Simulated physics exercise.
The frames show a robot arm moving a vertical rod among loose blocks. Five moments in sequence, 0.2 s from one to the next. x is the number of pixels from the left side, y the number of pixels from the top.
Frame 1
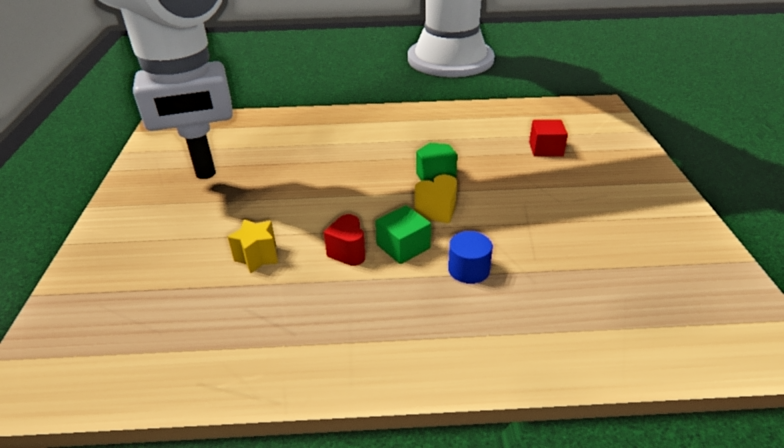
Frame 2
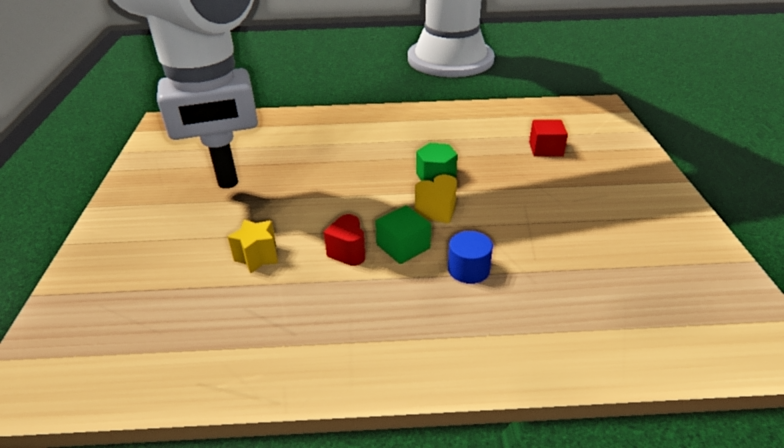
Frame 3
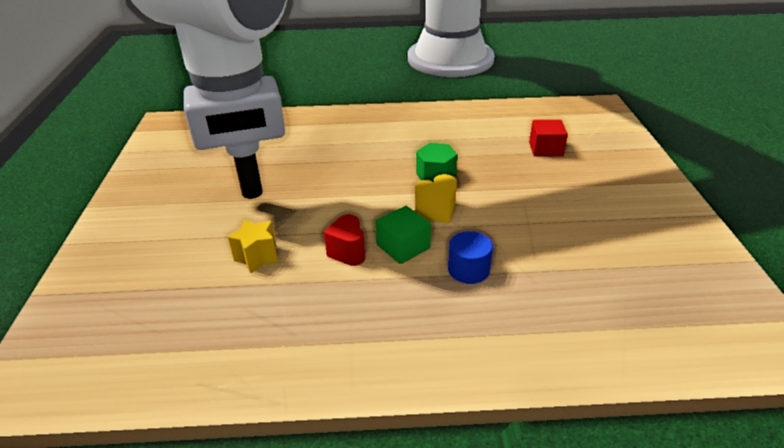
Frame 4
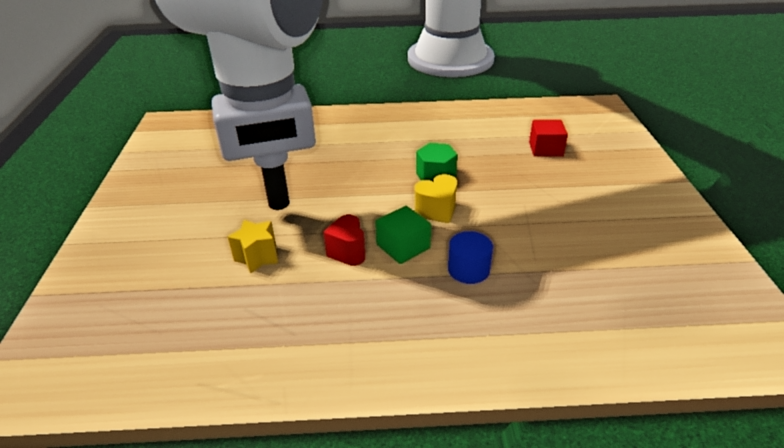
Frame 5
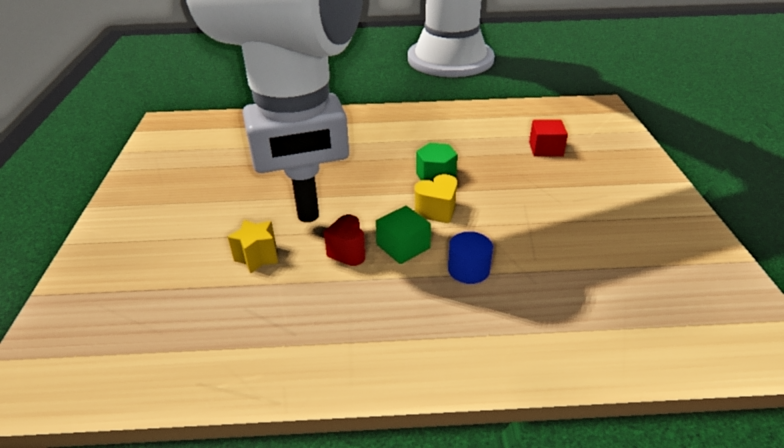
On a wooden board over a green surface, a robot arm holds a black rod upright at the left, behind a yellow star. The arm carries the rod steadily right and toward the viewer, until it is between the star and a red heart, while the colored blocks stay still.
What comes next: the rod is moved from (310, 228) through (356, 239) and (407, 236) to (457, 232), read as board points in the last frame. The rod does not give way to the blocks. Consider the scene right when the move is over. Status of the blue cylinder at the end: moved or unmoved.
At the end of the path, it will have moved.
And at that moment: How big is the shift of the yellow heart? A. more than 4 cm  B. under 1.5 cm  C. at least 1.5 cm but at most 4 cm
B.
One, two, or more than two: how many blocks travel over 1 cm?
The way I see it, the answer is three or more.
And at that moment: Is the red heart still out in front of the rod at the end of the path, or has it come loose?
I'd say the red heart has slipped off and sits beside or behind the rod.
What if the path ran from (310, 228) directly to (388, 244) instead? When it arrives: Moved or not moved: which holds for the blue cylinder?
The blue cylinder will stay where it stands.
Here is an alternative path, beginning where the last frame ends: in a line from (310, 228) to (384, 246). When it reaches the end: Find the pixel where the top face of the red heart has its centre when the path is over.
Its top middle is near (363, 237).
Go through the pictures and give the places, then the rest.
In the first picture, rod tip at (206, 174); block tops, red heart at (346, 227); green square at (403, 221); yellow heart at (438, 187); blue cylinder at (471, 244).
In the second picture, rod at (228, 184); blocks unchanged.
In the third picture, rod at (253, 193); blocks unchanged.
In the fourth picture, rod at (279, 204); blocks unchanged.
In the fifth picture, rod at (309, 216); red heart at (346, 227); green square at (403, 221); yellow heart at (438, 187); blue cylinder at (471, 244).
The first path, step by step. One third of the way, rod at (356, 227); red heart at (356, 232), turned 40° clockwise.
Two thirds of the way, rod at (407, 224); red heart at (359, 232), turned 50° clockwise; green square at (432, 225).
At the end, rod at (458, 220); red heart at (359, 232), turned 50° clockwise; green square at (458, 227), turned 30° clockwise; yellow heart in place; blue cylinder at (484, 253).
